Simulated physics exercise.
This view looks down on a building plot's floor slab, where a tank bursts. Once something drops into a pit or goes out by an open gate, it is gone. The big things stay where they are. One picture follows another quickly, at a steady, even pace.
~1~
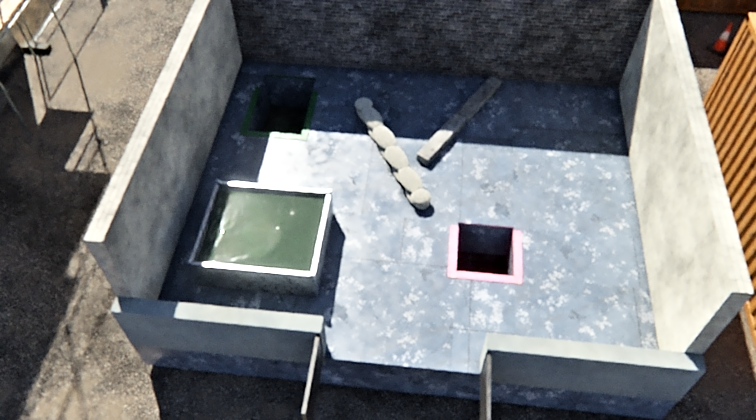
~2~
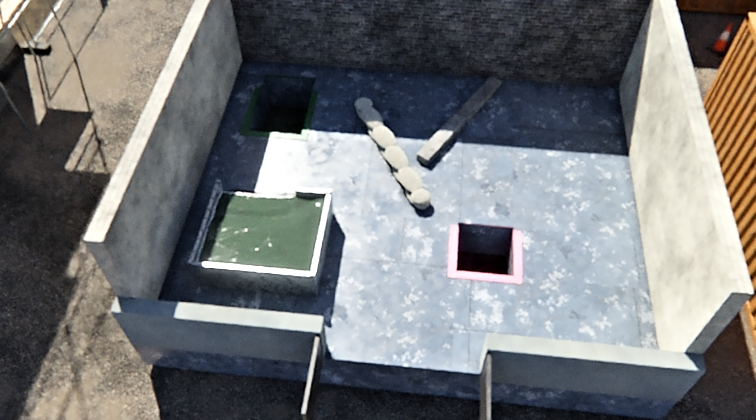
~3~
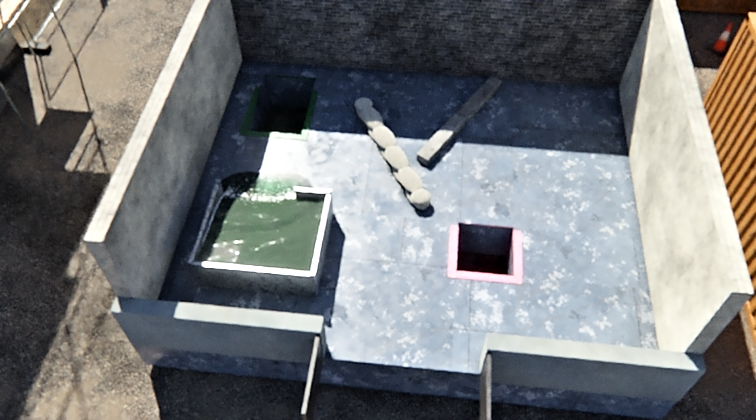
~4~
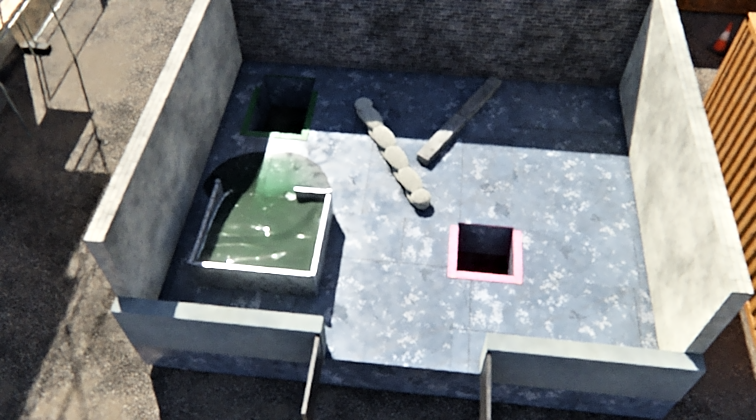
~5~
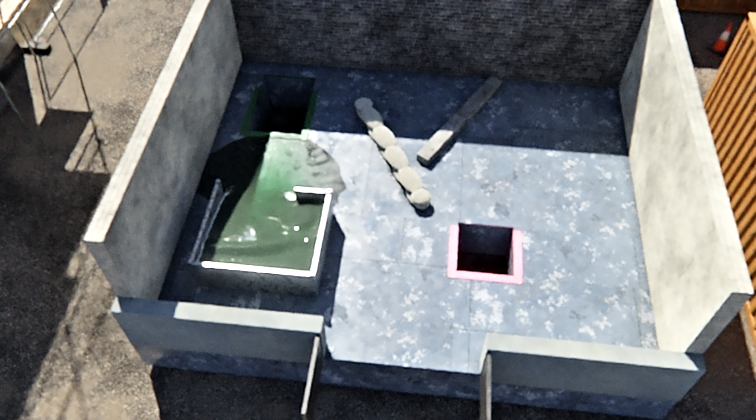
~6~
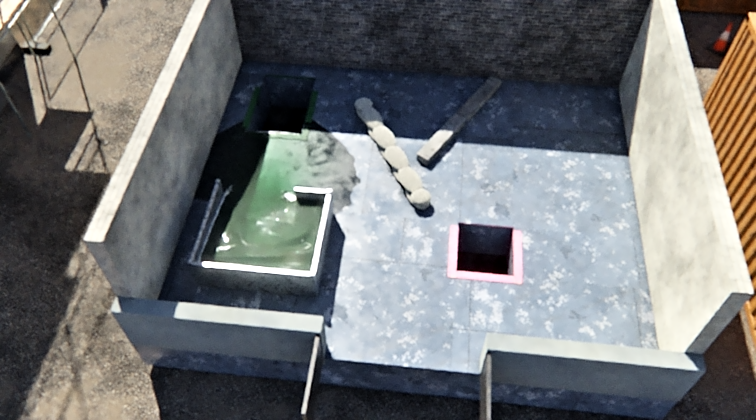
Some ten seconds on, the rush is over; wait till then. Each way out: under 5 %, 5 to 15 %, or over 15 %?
In the end the gate will receive a cut falling short of five per cent; the green pit will receive a cut exceeding fifteen per cent; the pink pit will receive a cut falling short of five per cent.
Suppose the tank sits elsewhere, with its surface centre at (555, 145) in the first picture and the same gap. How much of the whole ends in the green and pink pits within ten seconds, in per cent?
After ten seconds: Green pit at 8 percent, pink pit at 10 percent.
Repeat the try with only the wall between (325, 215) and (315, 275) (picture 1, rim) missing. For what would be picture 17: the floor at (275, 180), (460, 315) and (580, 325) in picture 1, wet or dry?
First spot spared, second spot submerged, third spot submerged.
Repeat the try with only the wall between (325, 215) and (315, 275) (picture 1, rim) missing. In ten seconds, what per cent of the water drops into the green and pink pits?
In percent: Green 0, pink 30.
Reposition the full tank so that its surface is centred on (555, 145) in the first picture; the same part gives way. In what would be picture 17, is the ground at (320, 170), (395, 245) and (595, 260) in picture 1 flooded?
Checking the three spots, I get high and dry, high and dry, high and dry.
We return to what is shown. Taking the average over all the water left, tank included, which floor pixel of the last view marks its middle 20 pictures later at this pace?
Centre point: Around (282, 177).
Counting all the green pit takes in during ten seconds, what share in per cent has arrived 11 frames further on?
Roughly 30 per cent.
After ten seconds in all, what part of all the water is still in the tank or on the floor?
Close to 34 in a hundred.
A moment on, water covers 15 % of the floor; the gate 0 %, the green pit 9 %, the pink pit 0 %.
Next, water covers 20 % of the floor; the gate 0 %, the green pit 20 %, the pink pit 0 %.
Then, water covers 25 % of the floor; the gate 0 %, the green pit 35 %, the pink pit 0 %.
Later, water covers 25 % of the floor; the gate 0 %, the green pit 54 %, the pink pit 0 %.
In the end, water covers 25 % of the floor; the gate 0 %, the green pit 66 %, the pink pit 0 %.
